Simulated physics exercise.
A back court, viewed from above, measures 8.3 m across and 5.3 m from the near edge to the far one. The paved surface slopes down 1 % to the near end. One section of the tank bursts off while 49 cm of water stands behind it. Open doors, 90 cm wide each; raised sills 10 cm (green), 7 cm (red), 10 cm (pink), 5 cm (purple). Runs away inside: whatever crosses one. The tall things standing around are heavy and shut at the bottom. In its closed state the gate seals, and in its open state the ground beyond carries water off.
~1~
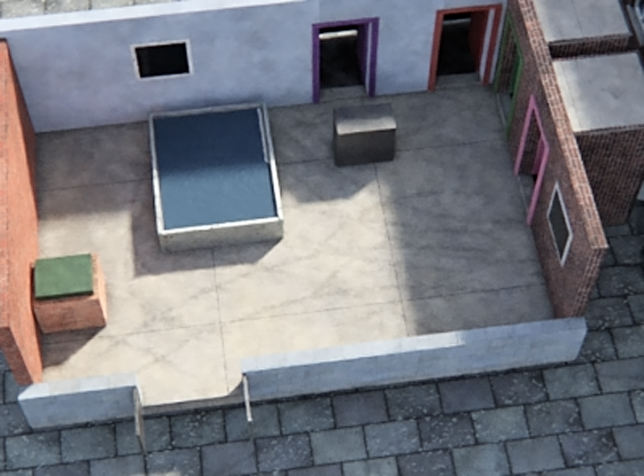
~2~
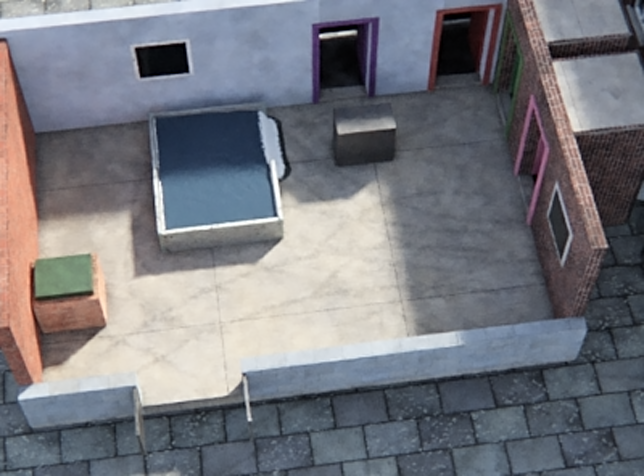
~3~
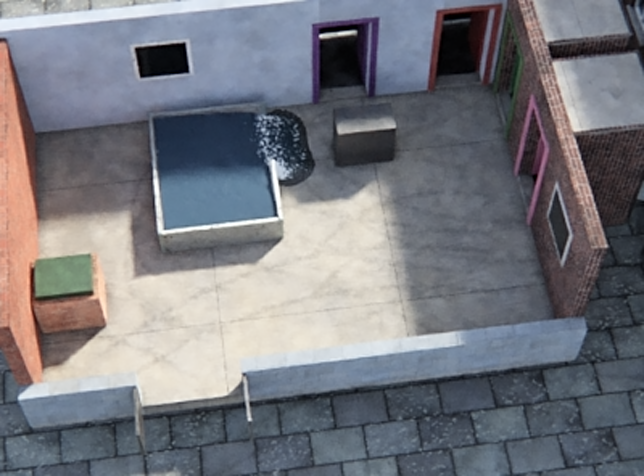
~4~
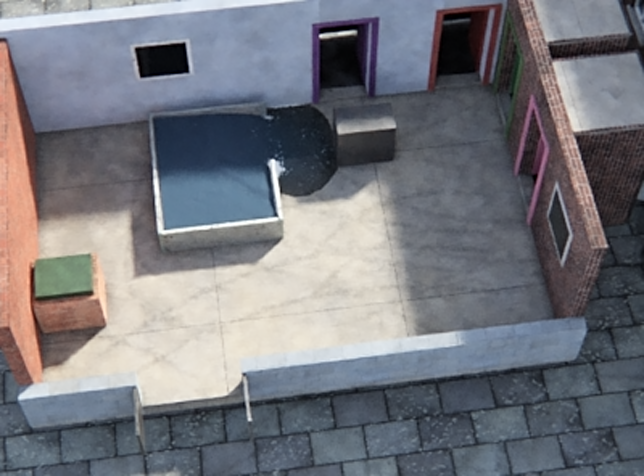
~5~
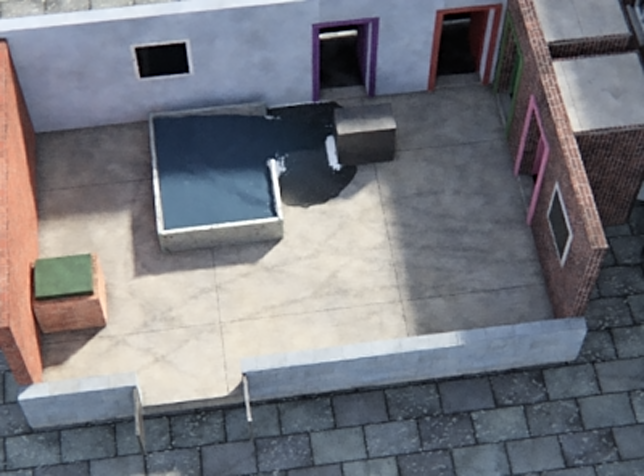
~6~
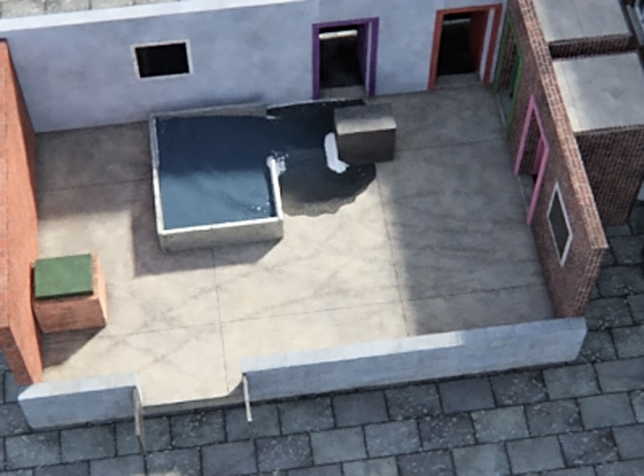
The footage shows a walled courtyard seen from above, where a full tank of dark water opens on its right side; water gushes out, foams across the paving, and meets a grey block, spreading around it in a dark pool.
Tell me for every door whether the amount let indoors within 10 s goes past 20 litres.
Here it is: The green door goes past it; the red door goes past it; the pink door stays short of it; the purple door goes past it.
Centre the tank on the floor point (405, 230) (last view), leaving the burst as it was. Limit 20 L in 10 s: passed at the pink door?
So the pink door tops the limit.
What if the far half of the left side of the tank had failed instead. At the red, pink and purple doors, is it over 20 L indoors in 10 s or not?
Outcomes - red: Not exceeded, pink: Not exceeded, purple: Not exceeded.
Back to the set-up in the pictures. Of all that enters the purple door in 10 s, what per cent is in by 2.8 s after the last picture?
I'd put it at about 60 per cent by that point.
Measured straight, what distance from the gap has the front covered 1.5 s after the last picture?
It comes to some 4.4 metres.
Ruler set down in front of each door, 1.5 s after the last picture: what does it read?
Depths: Green door 20 cm, red door 7 cm, pink door 0 cm, purple door 17 cm.
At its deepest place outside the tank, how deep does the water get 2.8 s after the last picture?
It tops out at some 22 cm.
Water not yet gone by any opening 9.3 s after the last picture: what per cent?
Roughly 80 per cent is still there.
Then, 0.7 s after the last picture water covers 15 % of the floor and is deepest (32 cm) near (324, 156); green door not reached, red door 2 cm at the sill, 0 L in, pink door not reached, purple door 16 cm at the sill, 3 L in.
Then, 1.5 s after the last picture water covers 30 % of the floor and is deepest (30 cm) near (323, 147); green door 20 cm at the sill, 8 L in, red door 7 cm at the sill, 0 L in, pink door not reached, purple door 17 cm at the sill, 48 L in.
Then, 2.8 s after the last picture water covers 50 % of the floor and is deepest (22 cm) near (499, 120); green door 22 cm at the sill, 93 L in, red door 10 cm at the sill, 8 L in, pink door 6 cm at the sill, 0 L in, purple door 13 cm at the sill, 117 L in.
Then, 5.3 s after the last picture water covers 55 % of the floor and is deepest (14 cm) near (497, 112); green door 13 cm at the sill, 160 L in, red door 9 cm at the sill, 33 L in, pink door 6 cm at the sill, 0 L in, purple door 9 cm at the sill, 171 L in.
Then, 9.3 s after the last picture water covers 75 % of the floor and is deepest (10 cm) near (557, 340); green door 8 cm at the sill, 169 L in, red door 7 cm at the sill, 50 L in, pink door 5 cm at the sill, 0 L in, purple door 6 cm at the sill, 190 L in.
